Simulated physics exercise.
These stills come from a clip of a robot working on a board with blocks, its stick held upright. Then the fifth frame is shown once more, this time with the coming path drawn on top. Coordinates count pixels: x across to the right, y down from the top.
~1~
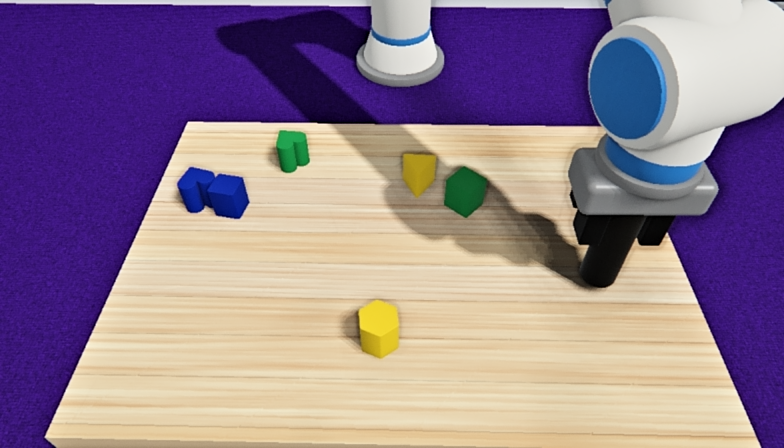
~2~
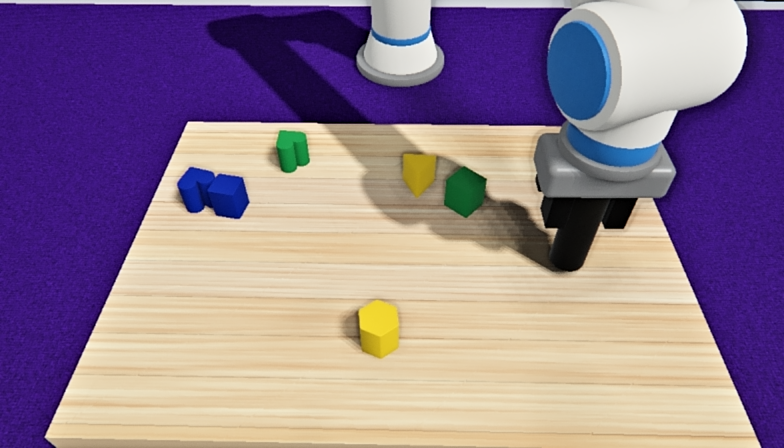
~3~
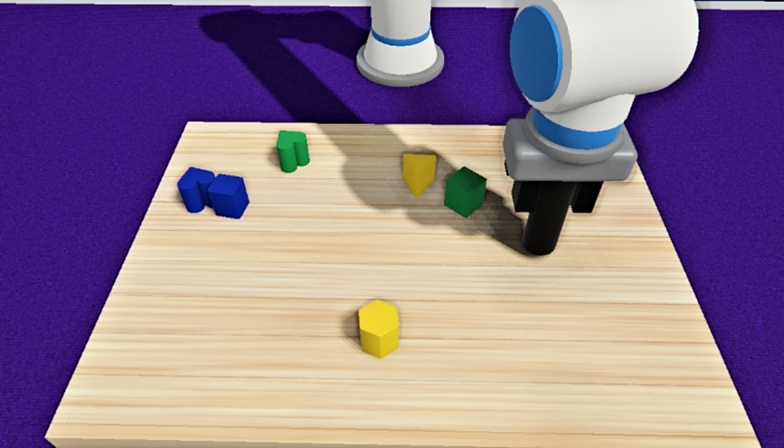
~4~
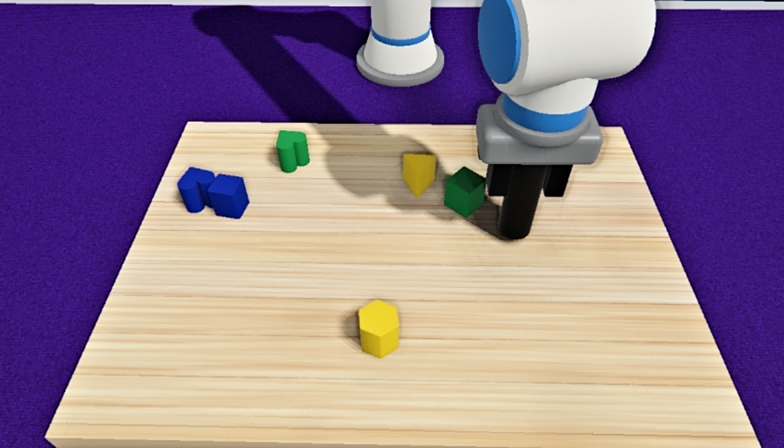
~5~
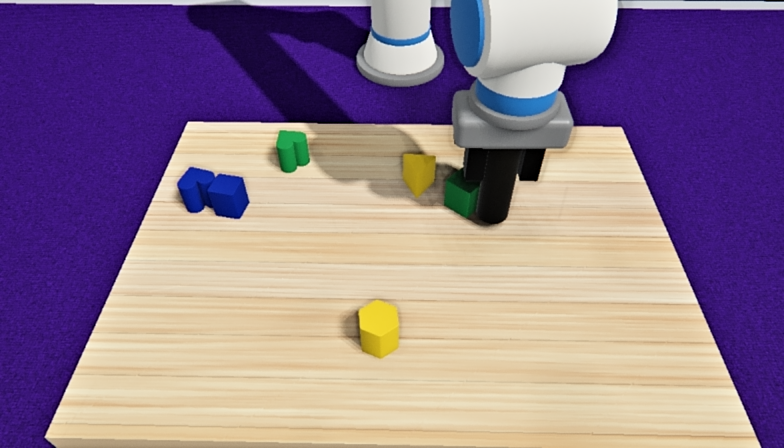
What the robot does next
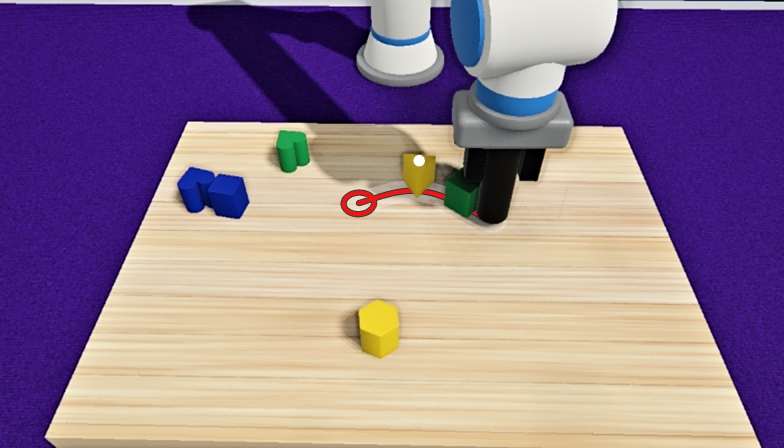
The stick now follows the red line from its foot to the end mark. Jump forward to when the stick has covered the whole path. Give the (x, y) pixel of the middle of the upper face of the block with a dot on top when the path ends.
My estimate: (371, 136).
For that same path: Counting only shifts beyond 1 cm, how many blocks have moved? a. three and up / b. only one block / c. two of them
Choice c: Two of them.
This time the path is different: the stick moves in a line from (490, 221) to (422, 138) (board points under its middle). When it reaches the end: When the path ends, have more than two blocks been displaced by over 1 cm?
No, that is not how it ends up.
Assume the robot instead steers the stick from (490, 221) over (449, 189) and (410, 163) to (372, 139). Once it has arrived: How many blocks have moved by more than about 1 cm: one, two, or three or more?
The number is two.
The drawn path runs from (490, 221) by way of (449, 199) and (404, 191) to (359, 203); the dot is on the yellow triangular block.
What follows on the original path. One third of the way, stick (449, 191); yellow triangular block (403, 153); green square block (429, 160).
Two thirds of the way, stick (403, 184); yellow triangular block (372, 137), turned 35° clockwise; green square block (390, 149), turned 30° clockwise.
At the end, stick (358, 196); yellow triangular block (371, 136), turned 40° clockwise; green square block (388, 149), turned 30° clockwise.
